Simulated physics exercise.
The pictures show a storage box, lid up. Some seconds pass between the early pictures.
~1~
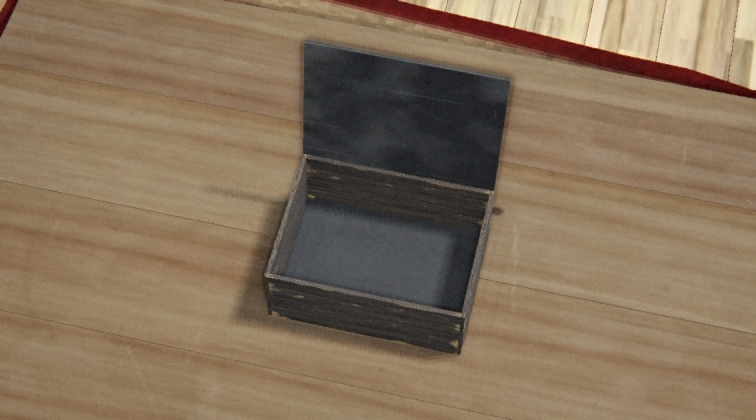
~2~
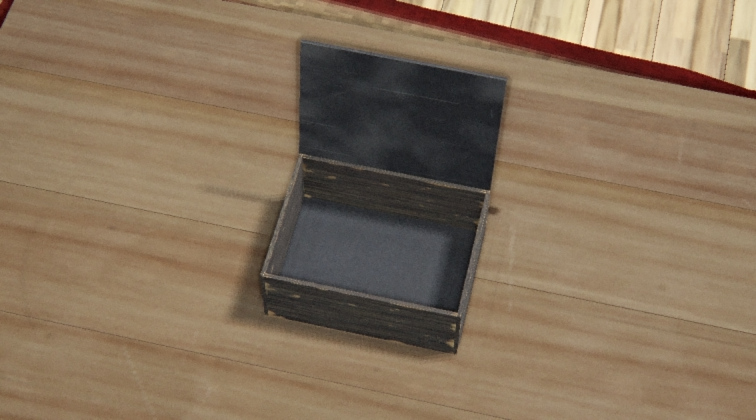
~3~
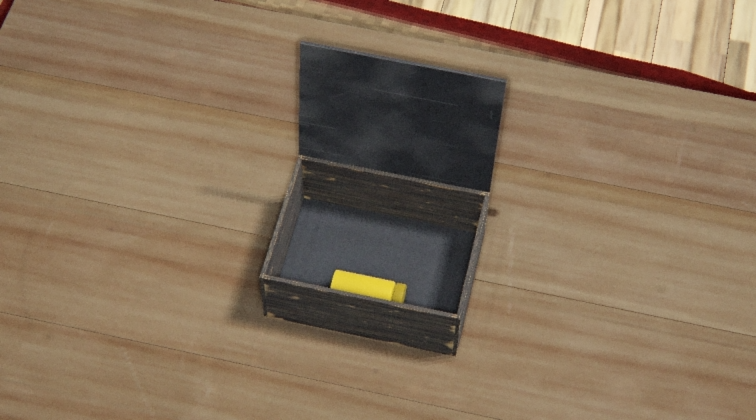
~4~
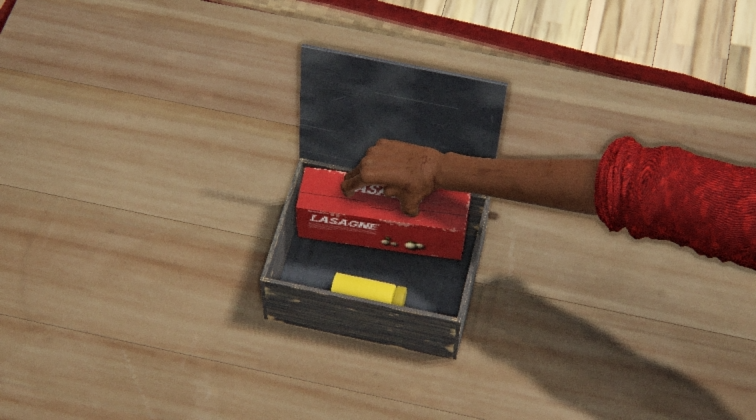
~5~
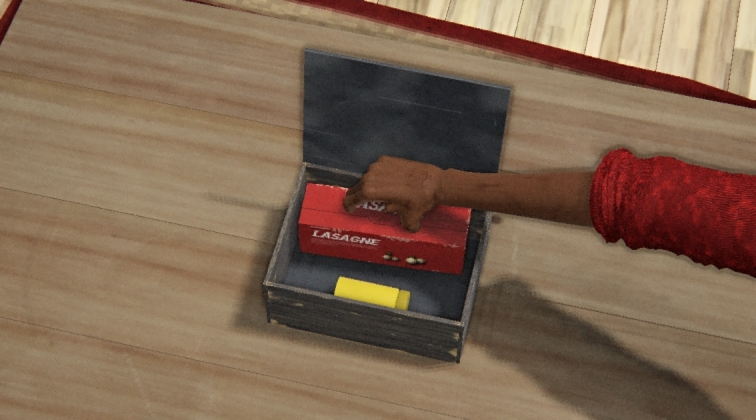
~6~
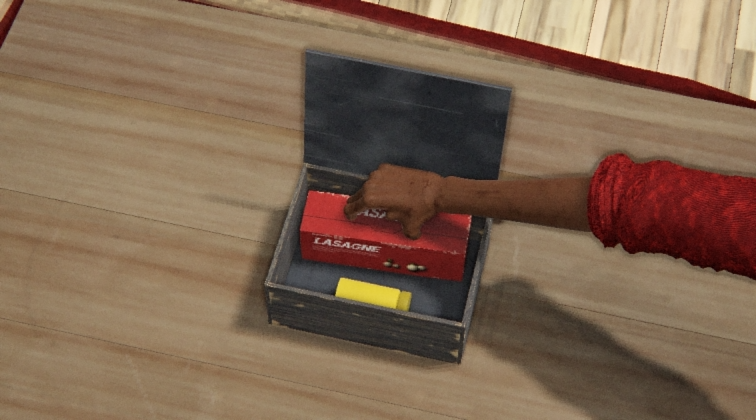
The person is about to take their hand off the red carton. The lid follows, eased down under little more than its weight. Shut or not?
Outcome: The lid shuts flat.
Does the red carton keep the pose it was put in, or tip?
It stays as placed.
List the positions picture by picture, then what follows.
In the first picture, the last thing is not in view yet.
In the second picture, the last thing is not in view yet.
In the third picture, the last thing is not in view yet; yellow shaker (368, 293).
The fourth picture shows still above its spot; red carton (384, 214); yellow shaker (369, 296).
The fifth picture shows still above its spot; red carton (385, 229); yellow shaker (372, 300).
The sixth picture shows put in, still held; red carton (386, 236); yellow shaker (373, 301).
Then, 1.30 s after the last picture, lid 78° above the rim.
Then, 1.70 s after the last picture, lid 51° above the rim.
Then, 2.10 s after the last picture, lid 15° above the rim.
At rest, lid shut; both in place. Seen from the same camera at the end, red carton near (386, 237).
